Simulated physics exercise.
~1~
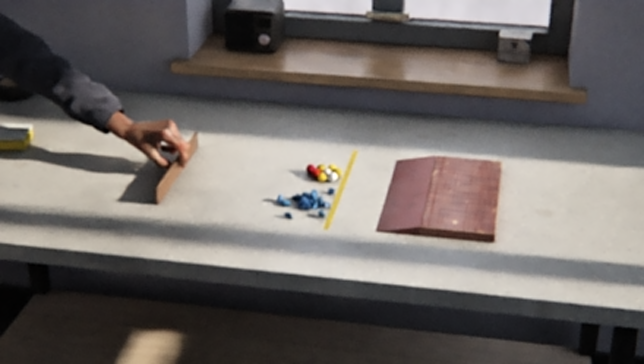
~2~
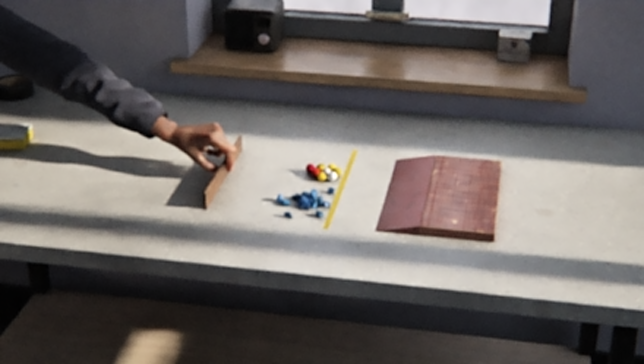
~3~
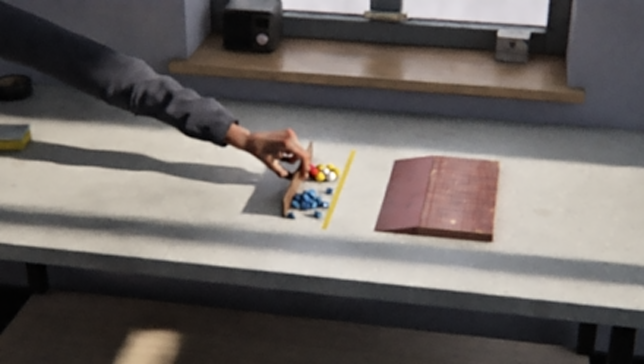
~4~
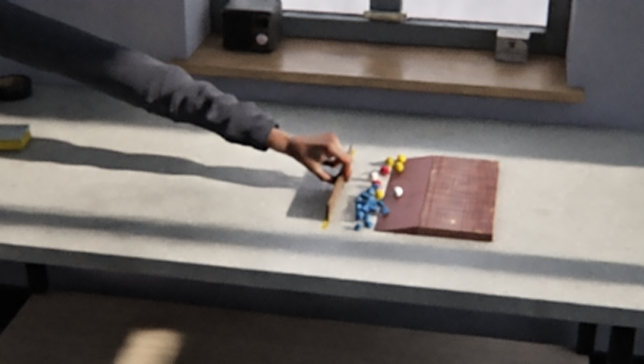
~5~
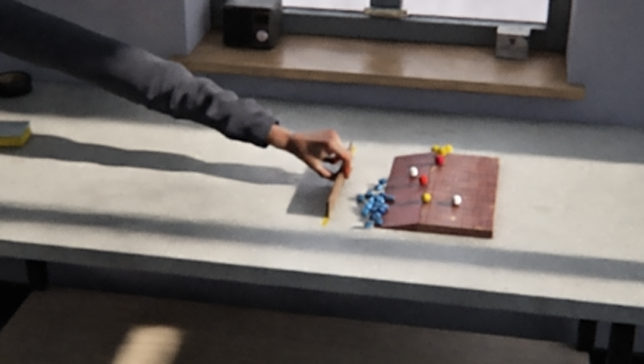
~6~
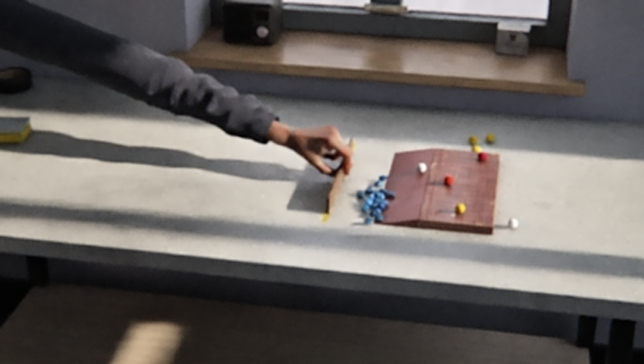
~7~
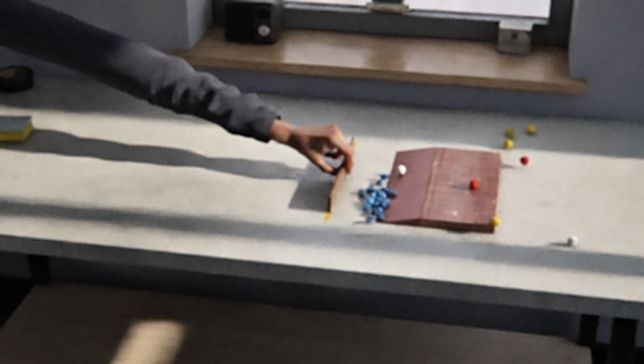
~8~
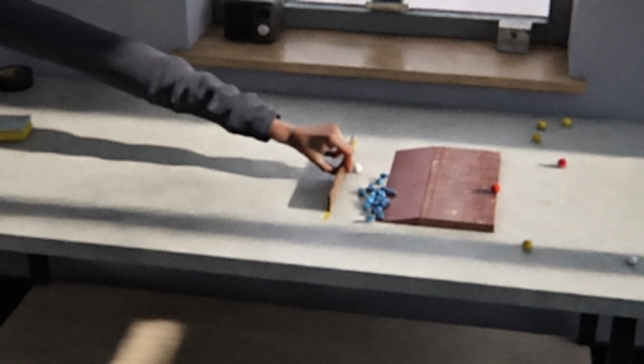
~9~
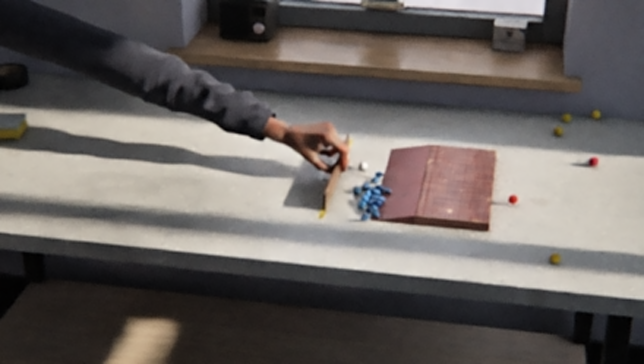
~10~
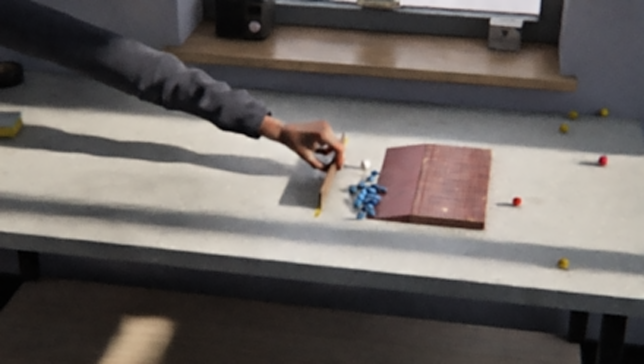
A hand in a dark sleeve slides a small upright strip of wood rightward across a pale table beneath a window, seen from above by a slightly swaying camera. Ahead lie a cluster of red, yellow and white pieces and a nearer cluster of blue ones, then a yellow tape line and a reddish-brown ramp. The strip sweeps both clusters forward and stops at the tape. The blue pieces bunch at the ramp's lower edge, while most of the others travel over or past it and scatter across the table beyond. One white piece ends up back near the strip.
